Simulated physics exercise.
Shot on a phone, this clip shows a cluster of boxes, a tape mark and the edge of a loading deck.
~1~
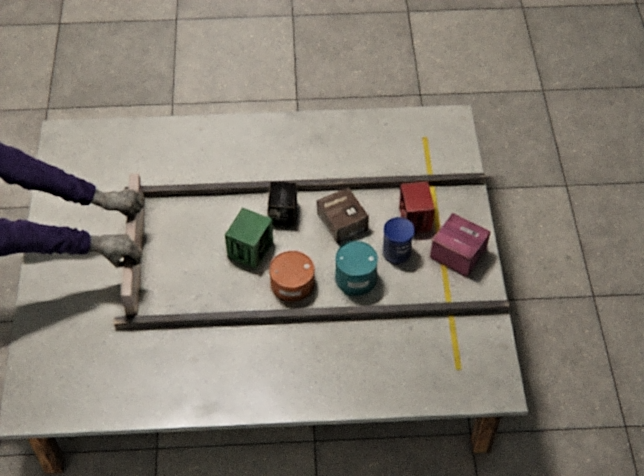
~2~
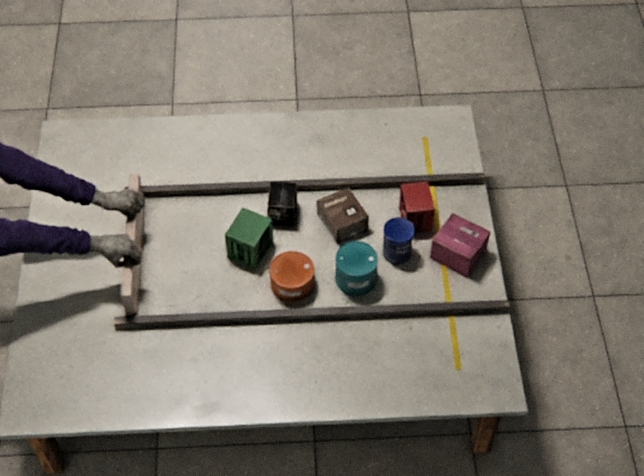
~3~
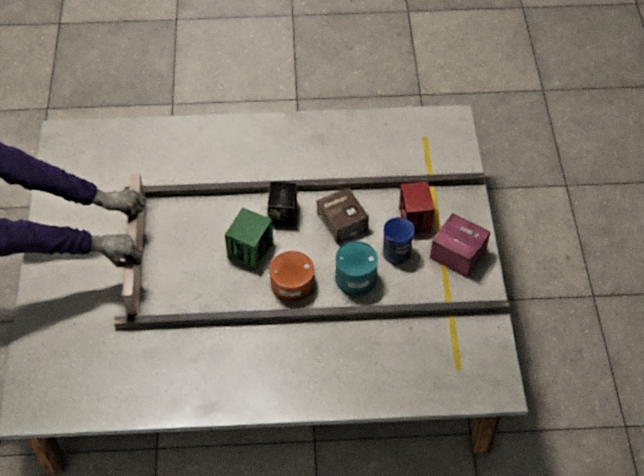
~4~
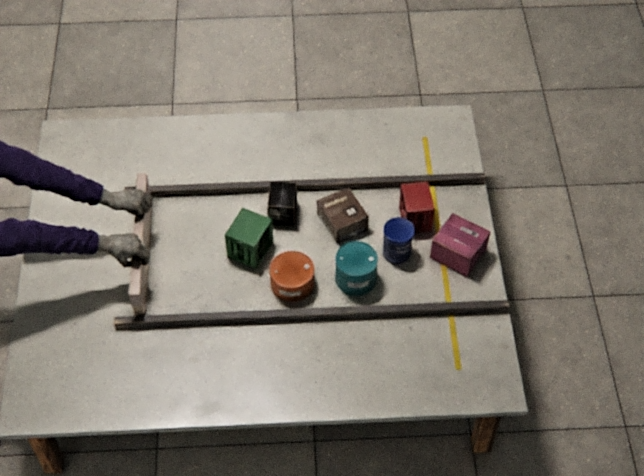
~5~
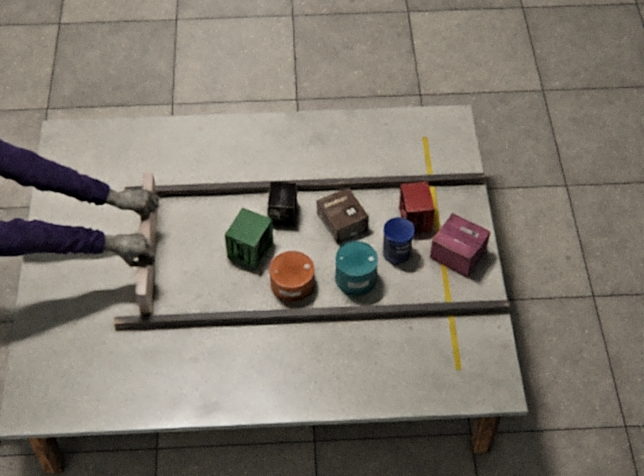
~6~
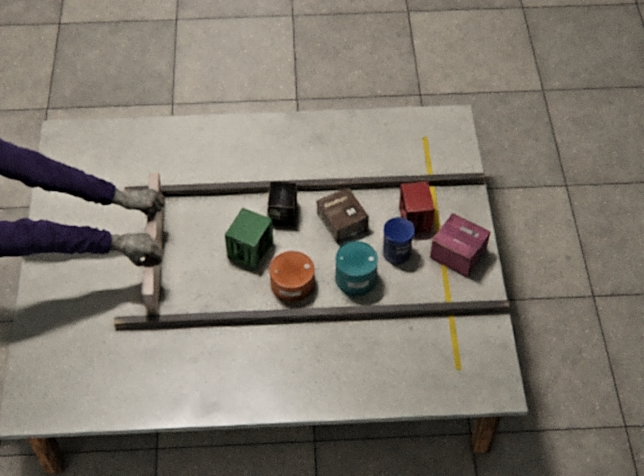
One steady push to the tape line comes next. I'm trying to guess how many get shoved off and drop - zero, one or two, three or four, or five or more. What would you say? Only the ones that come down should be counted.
Count: Three or four.
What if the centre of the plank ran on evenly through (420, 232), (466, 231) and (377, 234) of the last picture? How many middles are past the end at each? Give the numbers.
2; 5; 0.
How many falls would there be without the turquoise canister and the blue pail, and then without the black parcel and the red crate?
That gives 1 in the first case, then 2 in the second.
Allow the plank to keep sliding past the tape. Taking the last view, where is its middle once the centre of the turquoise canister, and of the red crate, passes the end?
When the turquoise canister crosses, the middle is near (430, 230); when the red crate crosses, near (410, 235).
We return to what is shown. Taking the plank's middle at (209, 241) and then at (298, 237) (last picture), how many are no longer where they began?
At the first spot 0, then 5.
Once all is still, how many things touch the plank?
Number in contact with it: 3.
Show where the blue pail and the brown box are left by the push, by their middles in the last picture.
The first comes to rest at (490, 233), and the second at (486, 206).
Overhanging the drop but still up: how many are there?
I make it 2.
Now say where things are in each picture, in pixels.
The first picture shows pink box (460, 245); red crate (416, 208); blue pail (398, 241); plank (133, 244); tape (440, 244).
The second picture shows red crate (416, 208); black parcel (282, 204).
The third picture shows blue pail (398, 241); plank (135, 244).
The fourth picture shows pink box (460, 245); orange canister (292, 276).
The fifth picture shows red crate (416, 208); brown box (343, 215).
The sixth picture shows pink box (460, 245); red crate (416, 208); blue pail (398, 241); plank (154, 243); tape (440, 244).
Early on, none off yet; pink box at rest near (460, 245); red crate at rest near (416, 208); blue pail at rest near (398, 241).
Finally, the number that fall off is three or four; lost, turquoise canister, red crate and pink box.
